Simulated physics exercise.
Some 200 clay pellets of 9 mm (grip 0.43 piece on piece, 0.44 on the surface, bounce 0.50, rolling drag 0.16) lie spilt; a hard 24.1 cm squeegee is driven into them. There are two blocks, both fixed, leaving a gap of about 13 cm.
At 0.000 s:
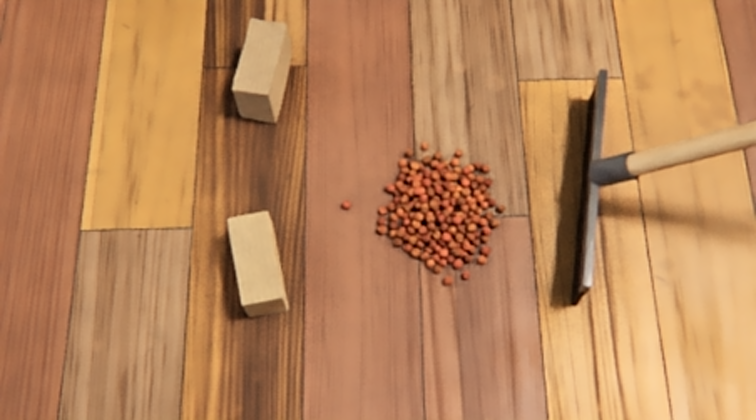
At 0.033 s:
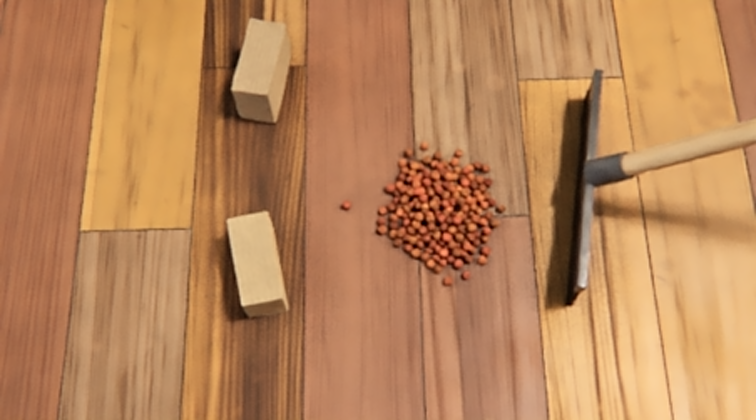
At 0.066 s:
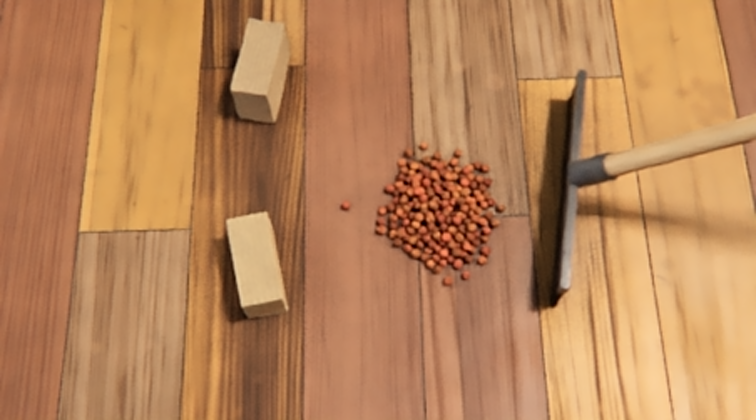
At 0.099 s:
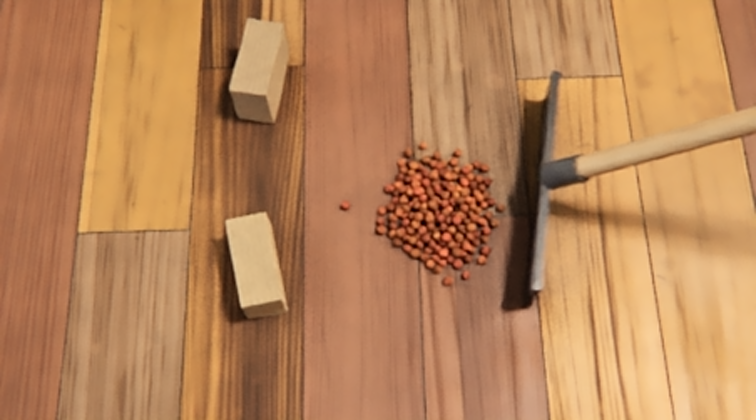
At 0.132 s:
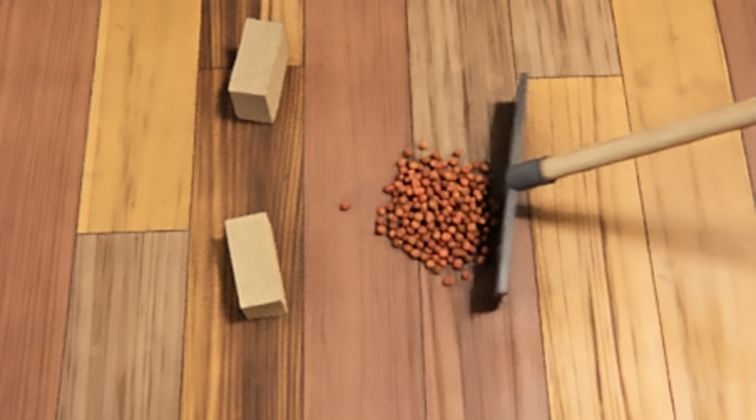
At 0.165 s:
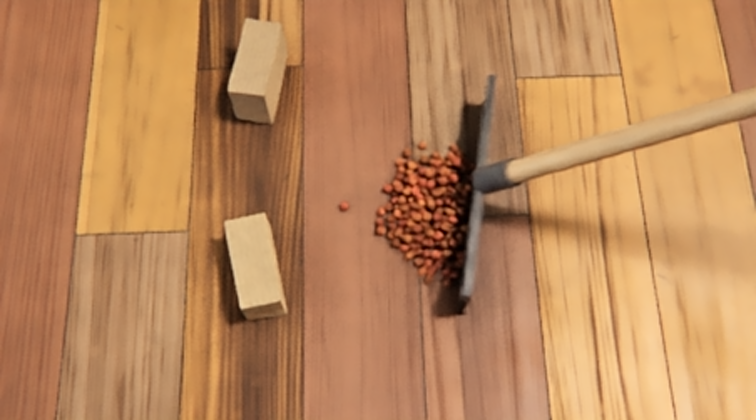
In this clip, a dark squeegee on a pale wooden handle slides left across a wooden plank floor, reaches a heap of small reddish-brown pellets and pushes into its right side, bunching them, while two tan blocks stay still at left.
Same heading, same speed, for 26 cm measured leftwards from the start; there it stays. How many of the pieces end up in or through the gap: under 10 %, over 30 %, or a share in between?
Flow into the gap: Strong.
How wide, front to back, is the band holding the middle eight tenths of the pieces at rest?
Some 20 cm.
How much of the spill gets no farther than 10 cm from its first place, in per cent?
0% or thereabouts.
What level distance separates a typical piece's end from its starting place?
Around 18 cm, measured level.
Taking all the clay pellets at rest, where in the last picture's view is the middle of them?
Look at about (280, 192), that's the middle.
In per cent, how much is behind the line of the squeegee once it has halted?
I'd estimate close to 0 per cent.
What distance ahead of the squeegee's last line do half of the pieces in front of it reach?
Some 7 cm from the line.
After 0.30 s, squeegee 24 cm from its start, spill 21 cm wide; round the near block 5 %, held up before the blocks 95 %.
Then, at 0.44 s, squeegee 26 cm from its start, spill 26 cm wide; in or through the gap 25 %, round the near block 5 %, held up before the blocks 65 %.
Then, at 0.56 s, squeegee 26 cm from its start, spill 28 cm wide; in or through the gap 35 %, round the near block 5 %, held up before the blocks 55 %.
At rest (1.2 s), in or through the gap 35 %, round the near block 5 %, round the far block 0 %, held up before the blocks 55 %.
